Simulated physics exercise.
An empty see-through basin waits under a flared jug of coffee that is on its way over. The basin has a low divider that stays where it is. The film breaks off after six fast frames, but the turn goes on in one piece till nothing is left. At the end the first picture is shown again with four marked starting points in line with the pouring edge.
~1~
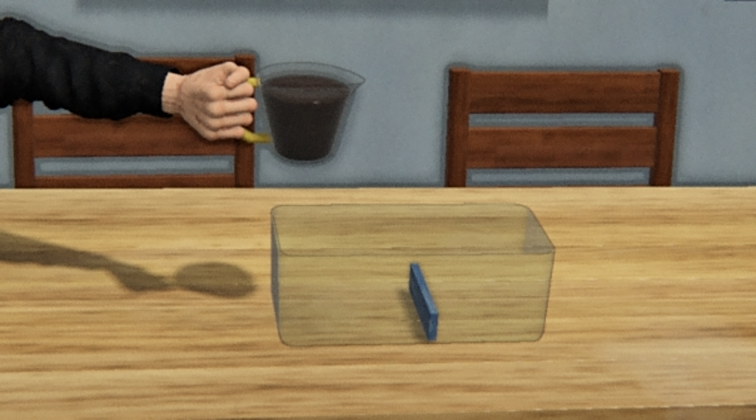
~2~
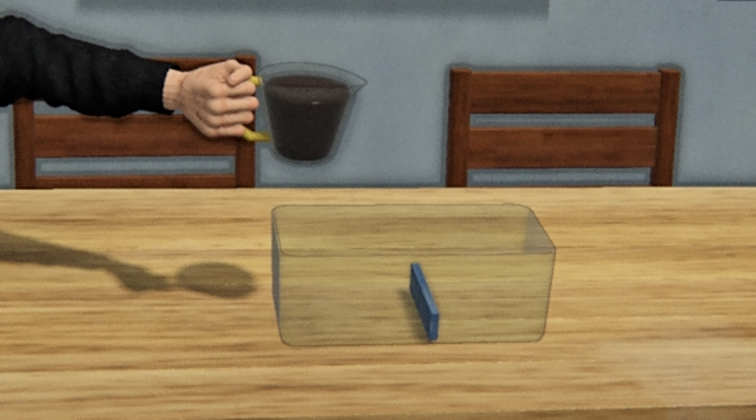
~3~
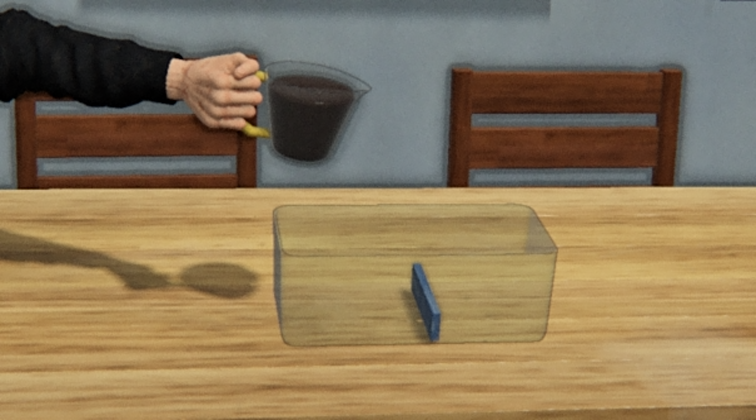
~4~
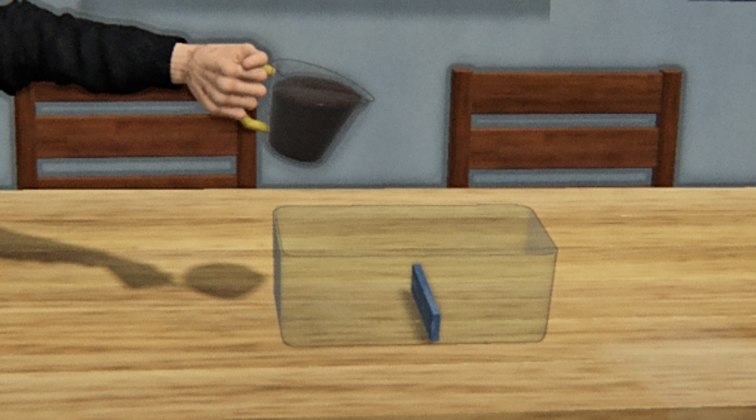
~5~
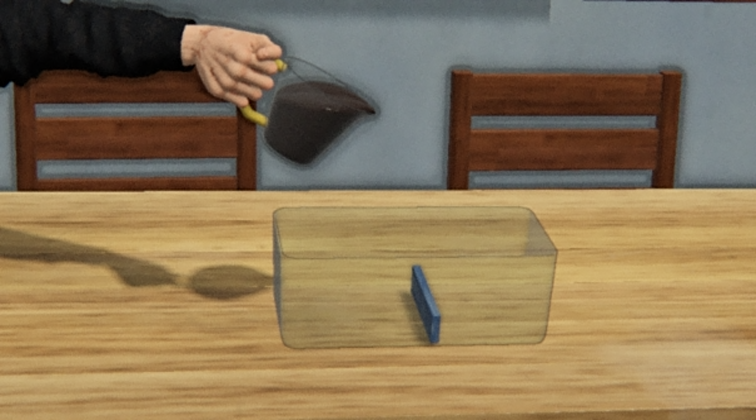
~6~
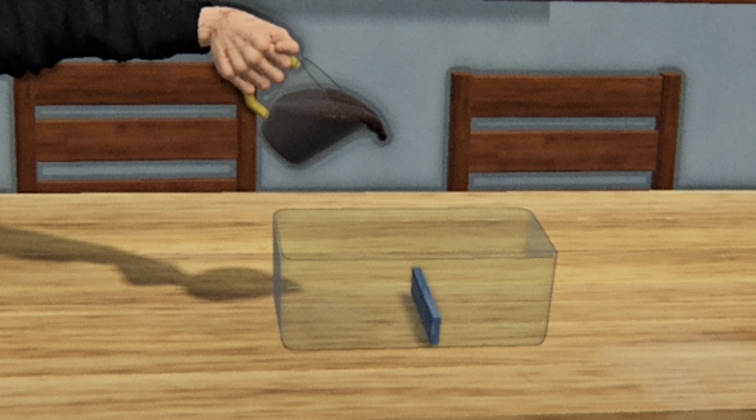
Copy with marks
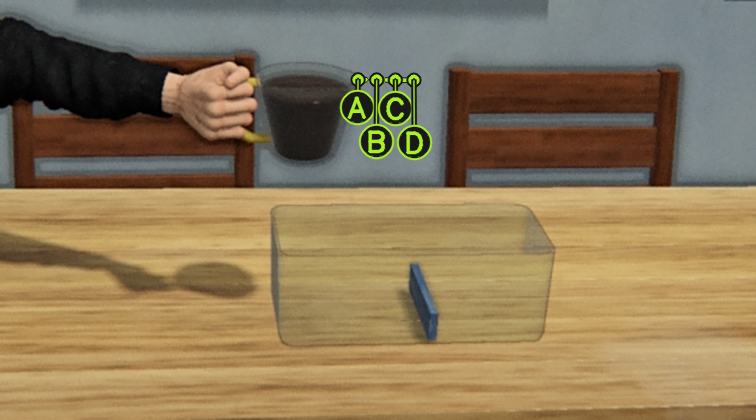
To begin with, a hand holds a flared jug of dark coffee upright above the left side of an empty see-through basin with a small blue wall inside. The hand tilts the jug steadily to the right, and the coffee slides up to the lip, then begins to curl over it.
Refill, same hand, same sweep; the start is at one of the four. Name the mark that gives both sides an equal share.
Spot C does it best.
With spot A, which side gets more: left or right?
More ends on the left.
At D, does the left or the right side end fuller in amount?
More ends on the right.
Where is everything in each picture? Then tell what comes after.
Upright, lip at (364, 79); basin from (278, 343) to (543, 338); top of the wall at (424, 287); nothing has left yet, in the first frame.
Upright, lip at (366, 82); nothing has left yet, in the second frame.
Tipped about 8°, lip at (370, 88); nothing has left yet, in the third frame.
Tipped about 17°, lip at (374, 98); nothing has left yet, in the fourth frame.
Tipped about 29°, lip at (375, 113); coffee is over the lip, down to (371, 108), in the fifth frame.
Tipped about 43°, lip at (373, 131); coffee is over the lip, down to (381, 137), in the sixth frame.
In lime, A at (358, 79); B at (376, 79); C at (395, 80); D at (413, 80).
If A is chosen, about 87 % ends left of the wall and 9 % right of it; 4 % is lost outside.
If B is chosen, about 70 % ends left of the wall and 26 % right of it; 4 % is lost outside.
If C is chosen, about 54 % ends left of the wall and 44 % right of it.
If D is chosen, about 25 % ends left of the wall and 72 % right of it.
